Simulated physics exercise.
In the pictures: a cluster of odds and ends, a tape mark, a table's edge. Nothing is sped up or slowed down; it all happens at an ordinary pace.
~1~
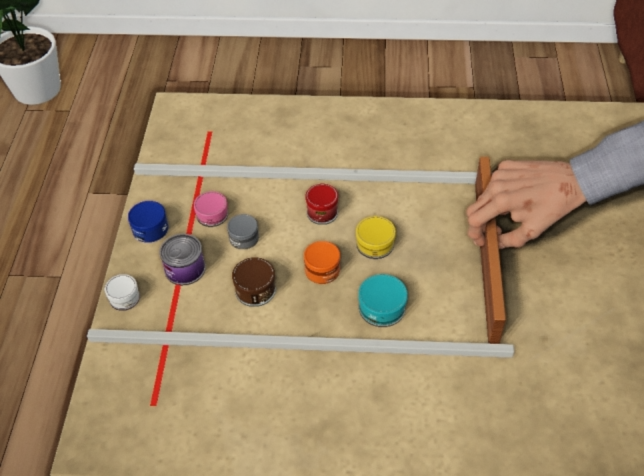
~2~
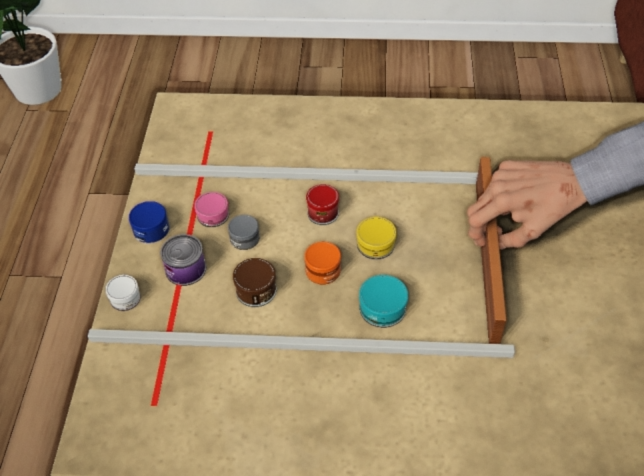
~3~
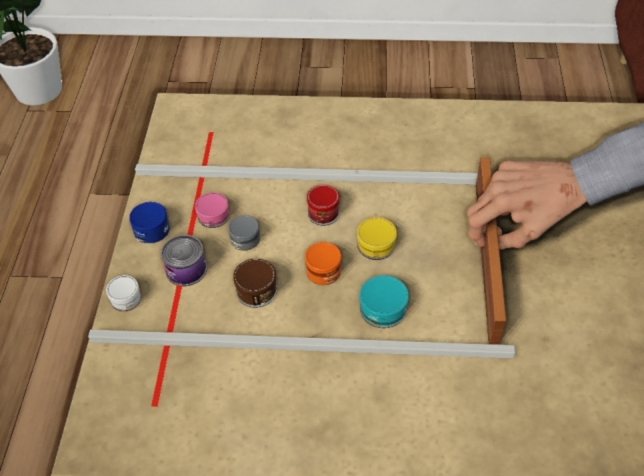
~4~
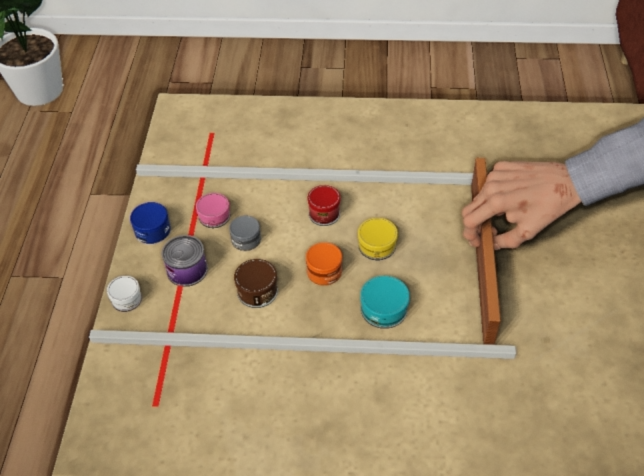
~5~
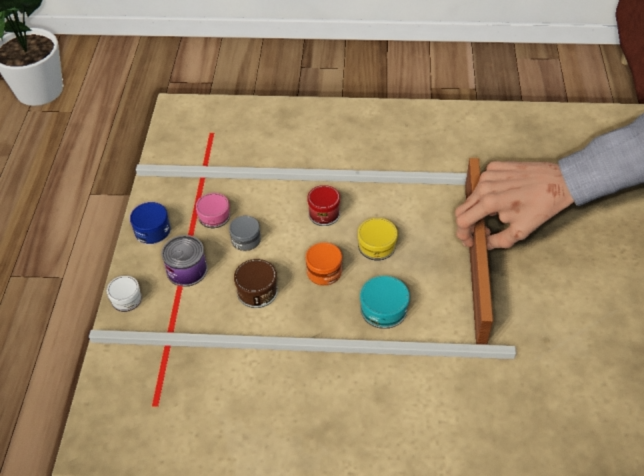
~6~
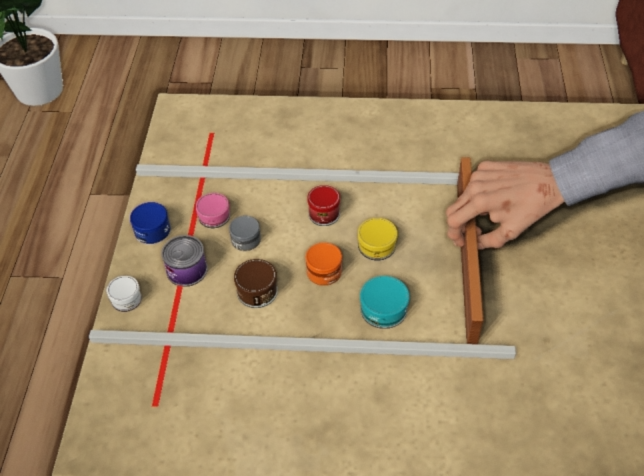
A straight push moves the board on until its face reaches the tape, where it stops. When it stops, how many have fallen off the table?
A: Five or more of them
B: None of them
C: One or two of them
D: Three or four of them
C, one or two of them.
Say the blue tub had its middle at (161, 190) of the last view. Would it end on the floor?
From that start, the object then is safe.
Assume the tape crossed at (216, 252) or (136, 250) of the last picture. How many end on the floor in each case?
That would be 0, then 6.
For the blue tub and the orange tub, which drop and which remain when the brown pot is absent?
Well, the blue tub goes off the edge while the orange tub is still there.
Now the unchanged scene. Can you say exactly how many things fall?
The total is 2.
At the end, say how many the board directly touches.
At rest, 4 are in contact.
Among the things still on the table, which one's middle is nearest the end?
I'd go with the white tin.
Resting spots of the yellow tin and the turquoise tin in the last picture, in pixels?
Roughly (170, 231), and the other roughly (151, 300).
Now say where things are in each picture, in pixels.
The first picture shows white tin (123, 293); blue tub (149, 222); purple tin (183, 260); board (489, 246); tape (185, 250).
The second picture shows blue tub (149, 222); grey tub (244, 232).
The third picture shows purple tin (184, 261); brown pot (256, 283).
The fourth picture shows white tin (125, 294); board (484, 247).
The fifth picture shows blue tub (150, 223); yellow tin (377, 239).
The sixth picture shows white tin (125, 294); blue tub (150, 223); purple tin (185, 261); board (469, 246); tape (187, 251).
A little later, none off yet; white tin at rest near (125, 294); blue tub at rest near (150, 223); purple tin at rest near (185, 261).
Next, none off yet; white tin at rest near (125, 294); blue tub at rest near (149, 221); purple tin shifted about its own width near (149, 249).
When it is over, the number that fall off is one or two; down, purple tin and blue tub.
